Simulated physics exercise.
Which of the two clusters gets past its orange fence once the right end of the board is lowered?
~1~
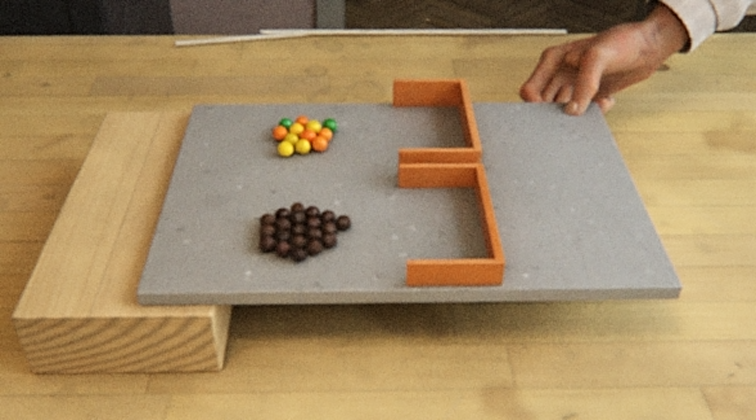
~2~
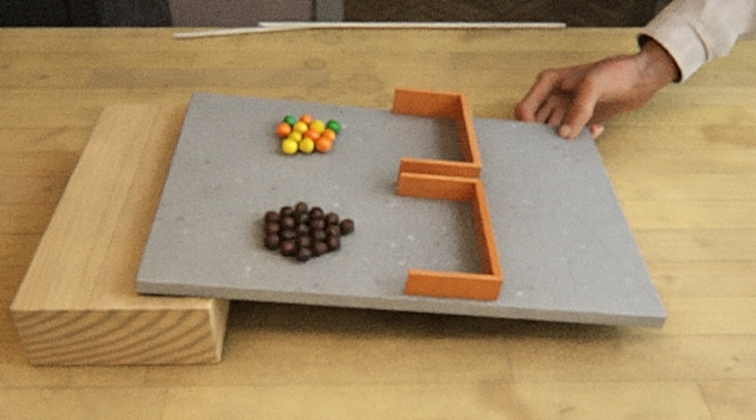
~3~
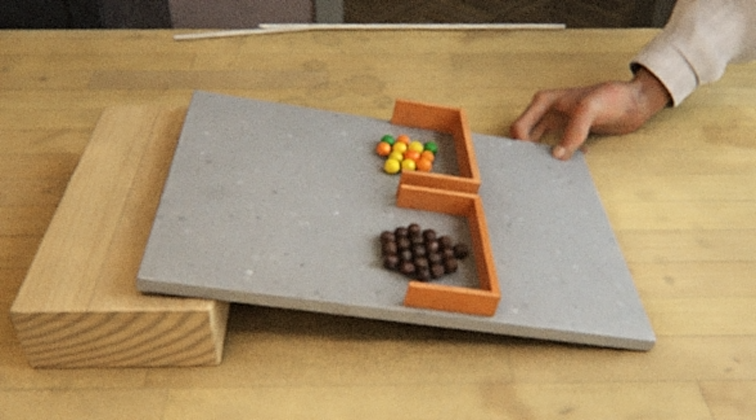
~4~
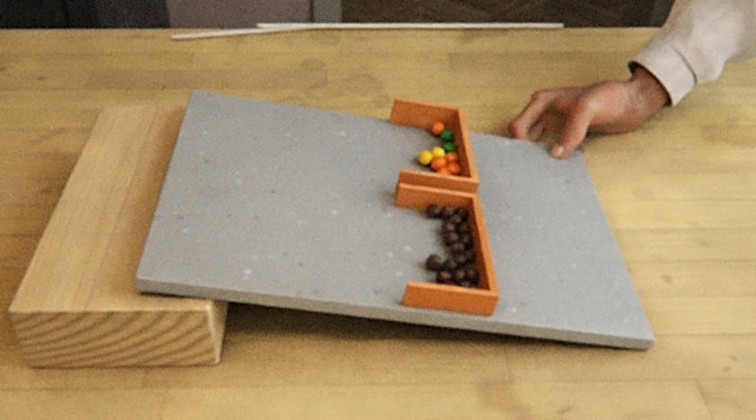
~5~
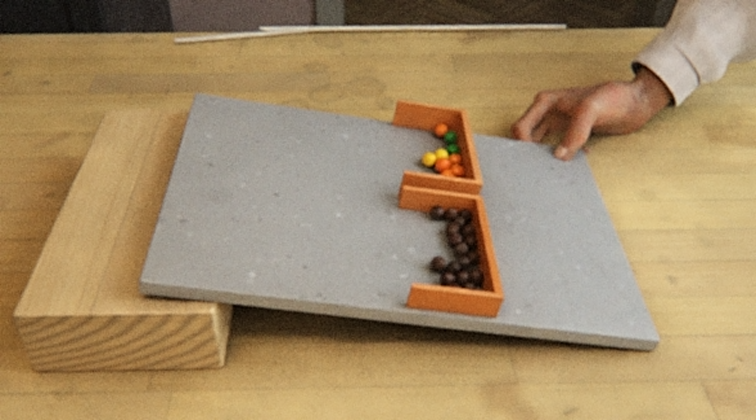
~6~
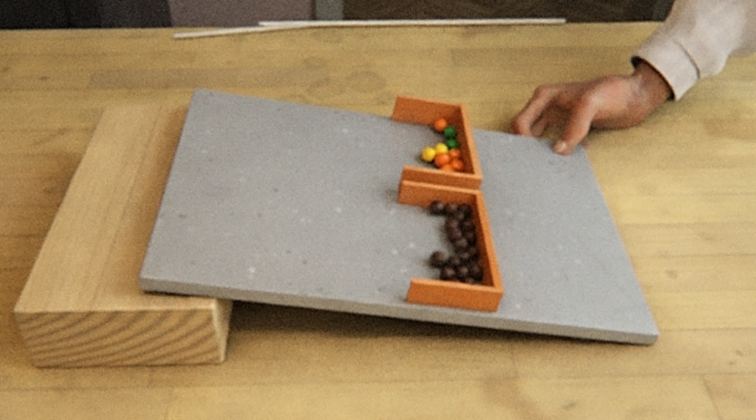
Neither one does. The dark brown balls in front and the multicoloured ones at the back both slide down and are stopped by their orange fences.
On a light wooden counter, seen from slightly above by a gently swaying camera, a grey board rests with its left end on a thick wooden block. A cluster of dark brown balls lies nearer the viewer and a cluster of bright multicoloured ones lies behind, each facing an orange fence to its right. A hand at the right end lowers the board into a steeper slope. Both clusters stay put at first, then slide right together. They bunch up against their fences and stay there, while the hand remains beside the lowered end.
